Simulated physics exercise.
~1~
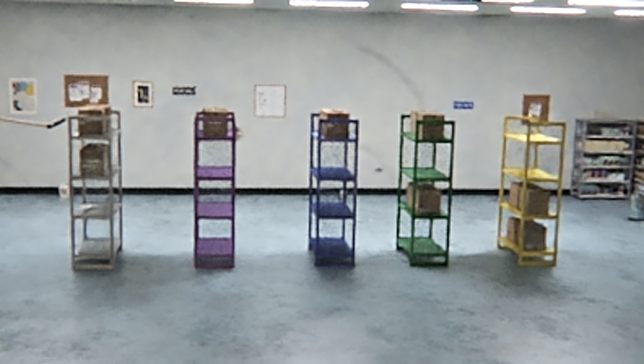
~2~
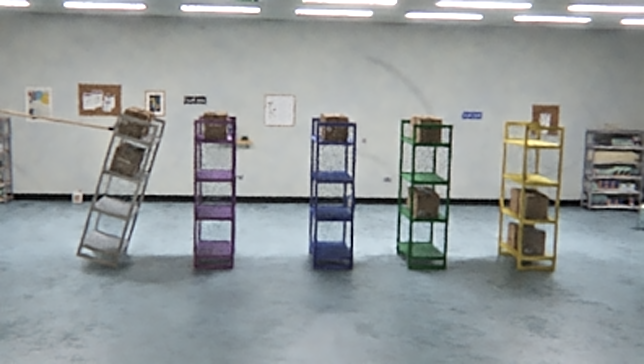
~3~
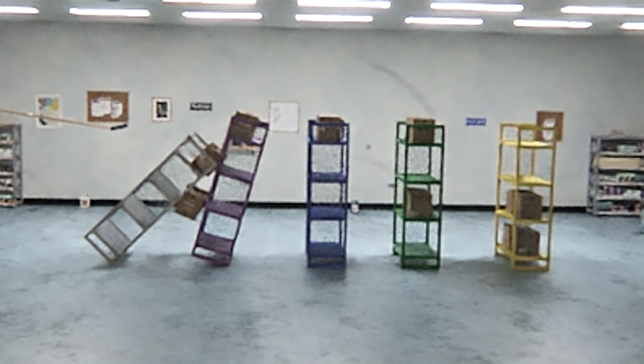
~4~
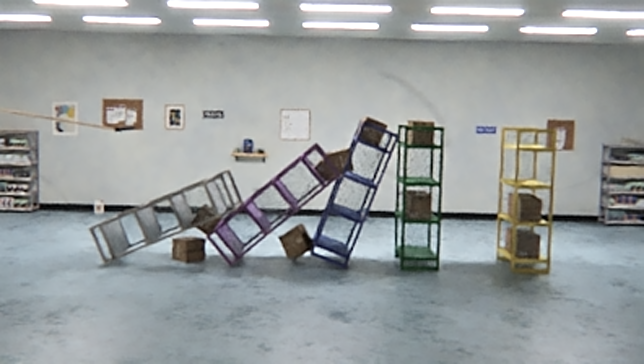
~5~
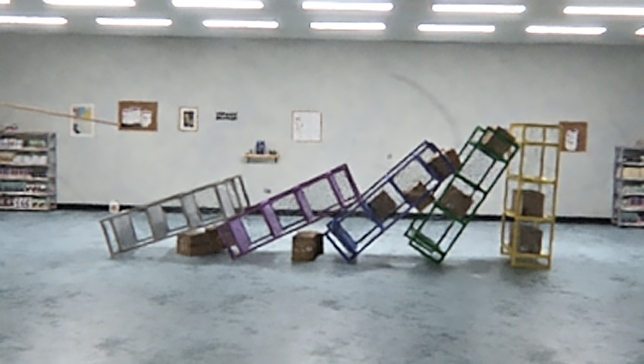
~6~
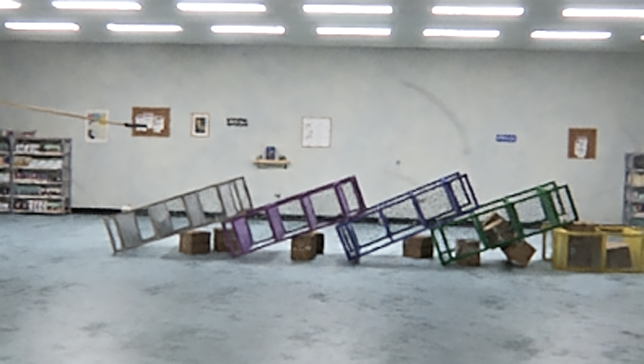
At first, five open shelf units, grey, purple, blue, green and yellow, stand upright in a row in a large room, holding brown boxes, with a long pole reaching in from the left. The grey unit tips to the right and leans into the purple one, which starts to tilt as well. Boxes slide out and drop to the floor while the purple unit falls against the blue. The blue topples into the green, which then leans onto the yellow. Finally the yellow unit lies flat at the right, and the other four rest slanted in an overlapping line with boxes scattered beneath them.
